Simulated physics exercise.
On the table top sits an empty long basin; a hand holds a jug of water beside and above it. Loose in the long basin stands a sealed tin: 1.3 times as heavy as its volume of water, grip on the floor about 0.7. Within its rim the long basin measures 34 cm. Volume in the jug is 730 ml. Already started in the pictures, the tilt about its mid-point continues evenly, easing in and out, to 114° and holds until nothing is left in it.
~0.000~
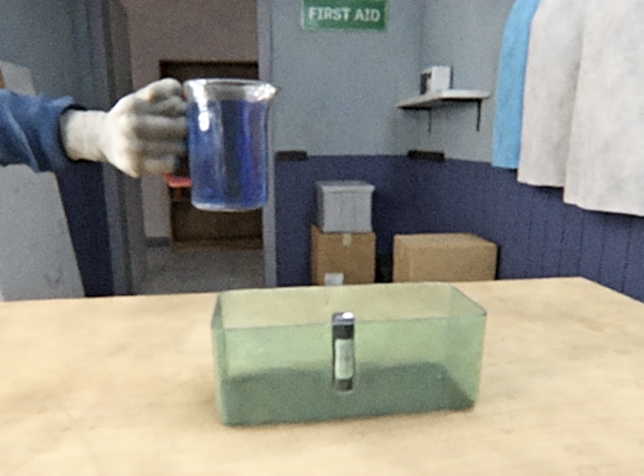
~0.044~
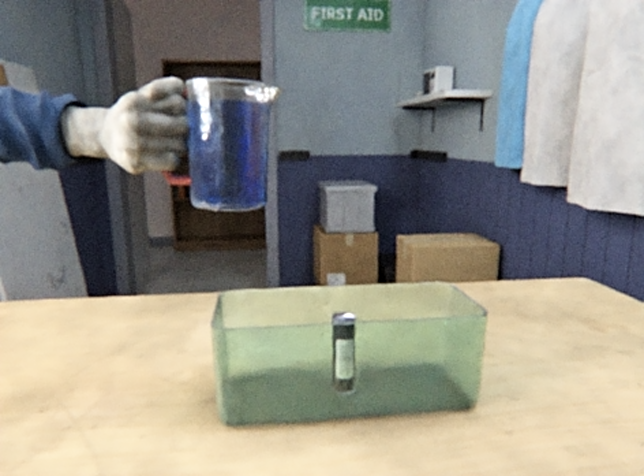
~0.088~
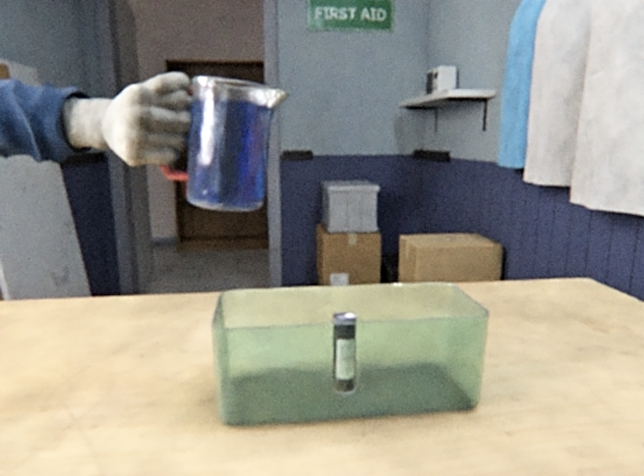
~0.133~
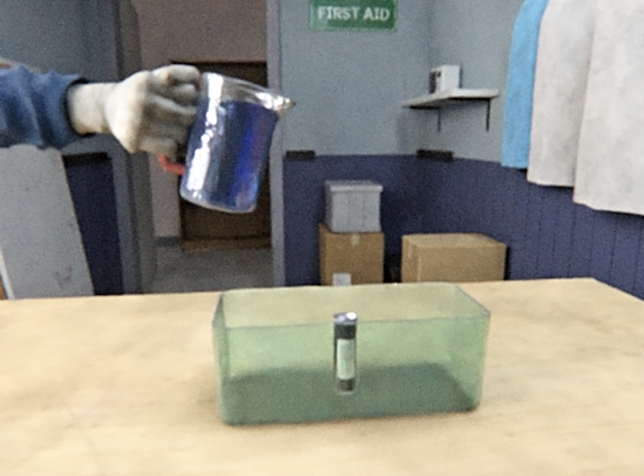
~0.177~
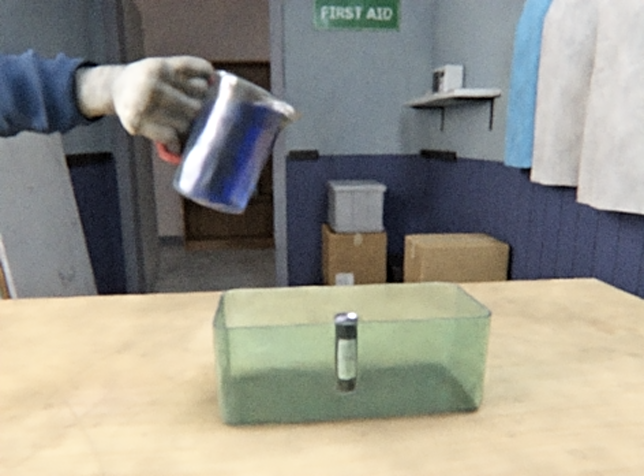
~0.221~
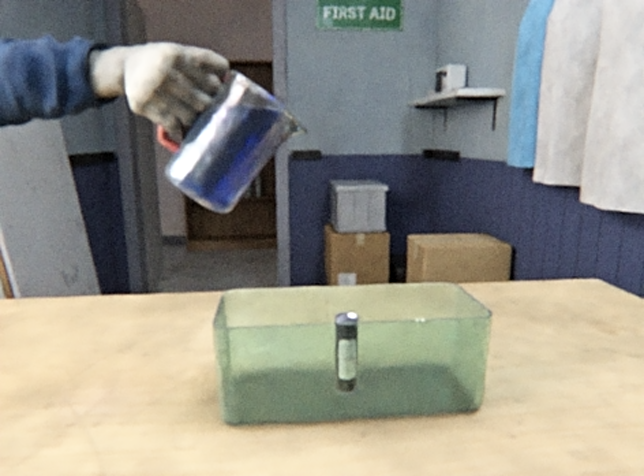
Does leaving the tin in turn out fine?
It rides it out.
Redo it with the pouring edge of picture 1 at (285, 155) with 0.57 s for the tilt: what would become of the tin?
After that, the tin overturns.
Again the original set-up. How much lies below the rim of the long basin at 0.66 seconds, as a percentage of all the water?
The fraction sits near 58 in a hundred.
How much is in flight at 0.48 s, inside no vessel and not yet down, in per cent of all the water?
Roughly 32 percent.
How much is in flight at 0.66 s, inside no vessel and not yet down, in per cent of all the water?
Something like 26 per cent is in the air then.
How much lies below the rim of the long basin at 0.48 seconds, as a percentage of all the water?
9 %, give or take.
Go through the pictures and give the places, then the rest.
In the first picture, it leans 0°; its right rim is at (282, 87); the water meets the walls at (189, 104) and (267, 105); the long basin's rim runs from (215, 310) to (467, 298); the tin's top is at (343, 320).
In the second picture, it leans 2°; its right rim is at (284, 89); the water meets the walls at (191, 103) and (268, 106).
In the third picture, it leans 7°; its right rim is at (289, 94); the water meets the walls at (196, 100) and (272, 108).
In the fourth picture, it leans 15°; its right rim is at (296, 103); the water meets the walls at (199, 111) and (278, 110).
In the fifth picture, it leans 25°; its right rim is at (304, 116); the water meets the walls at (197, 128) and (286, 112).
In the sixth picture, it leans 37°; its right rim is at (308, 132); the water meets the walls at (190, 137) and (299, 121).
Then, 0.48 s in, the tilt is 107° and 59 per cent is still to pour; the tin stands where it began.
Then, 0.66 s in, the tilt is 114° and 15 per cent is still to pour; the tin stands where it began.
Then, 0.86 s in, the tilt is 114° and 1 per cent is still to pour; the tin stands where it began.
Then, 1.07 s in, the tilt is 114° and 0 per cent is still to pour; the tin stands where it began.
Finally, the tin stands where it began.
